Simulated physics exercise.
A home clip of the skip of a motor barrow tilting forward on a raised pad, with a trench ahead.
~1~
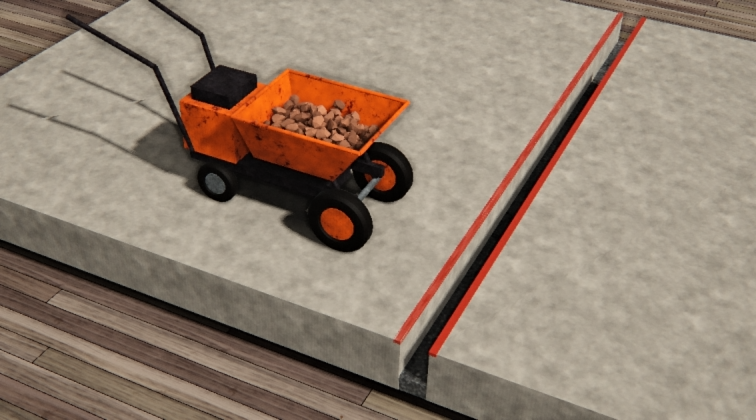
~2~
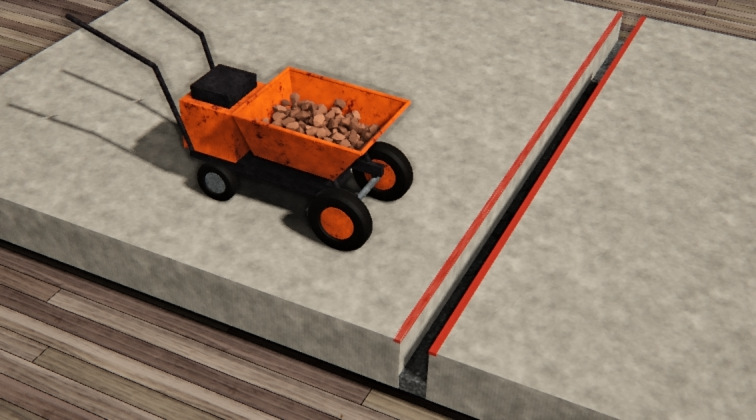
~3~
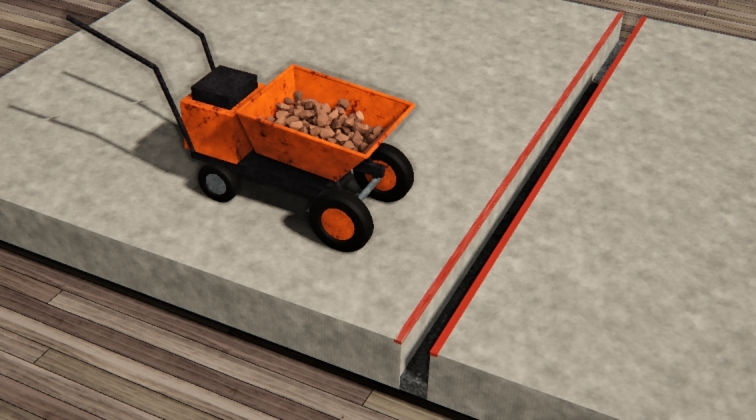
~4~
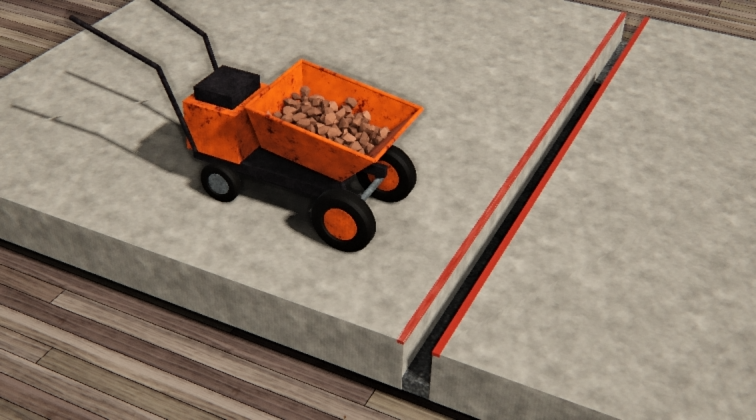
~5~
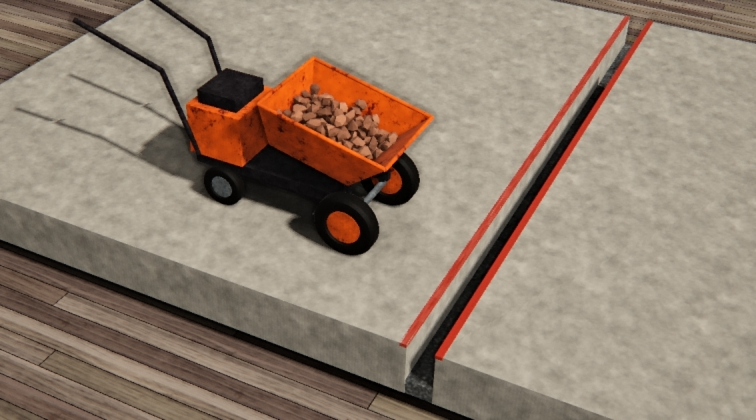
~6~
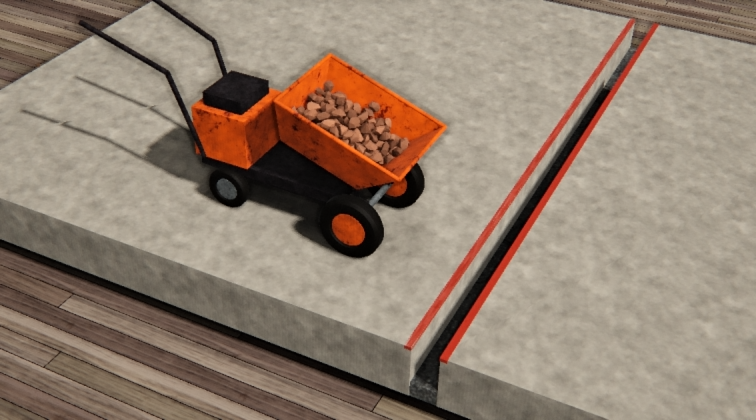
An orange motor barrow's skip of rubble tilts forward toward a narrow trench edged in red.
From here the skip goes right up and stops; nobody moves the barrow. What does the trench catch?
Between the edges lies over half of the load.
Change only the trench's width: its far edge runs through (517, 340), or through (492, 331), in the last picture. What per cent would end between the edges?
In turn 90 and 90 in a hundred.
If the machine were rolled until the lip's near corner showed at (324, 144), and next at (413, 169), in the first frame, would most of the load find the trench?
The first try: Less than half. The second: The smaller part.
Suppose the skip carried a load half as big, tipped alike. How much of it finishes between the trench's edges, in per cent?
About 90 per cent.
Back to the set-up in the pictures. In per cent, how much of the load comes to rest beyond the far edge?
Roughly 10 in a hundred.
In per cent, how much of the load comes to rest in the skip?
Some 0 per cent.
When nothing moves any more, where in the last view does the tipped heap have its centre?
Near (484, 278).
Soon after the last picture, skip tipped steeply; all in the skip.
A little later, skip tipped right over; about two thirds in the skip; a small part short of the trench; about a quarter in or heaped over the trench; a stray few beyond it.
Later still, skip tipped right over; a small part short of the trench; most in or heaped over the trench; a small part beyond it.
At rest, skip tipped right over; a small part short of the trench; most in or heaped over the trench; a small part beyond it.
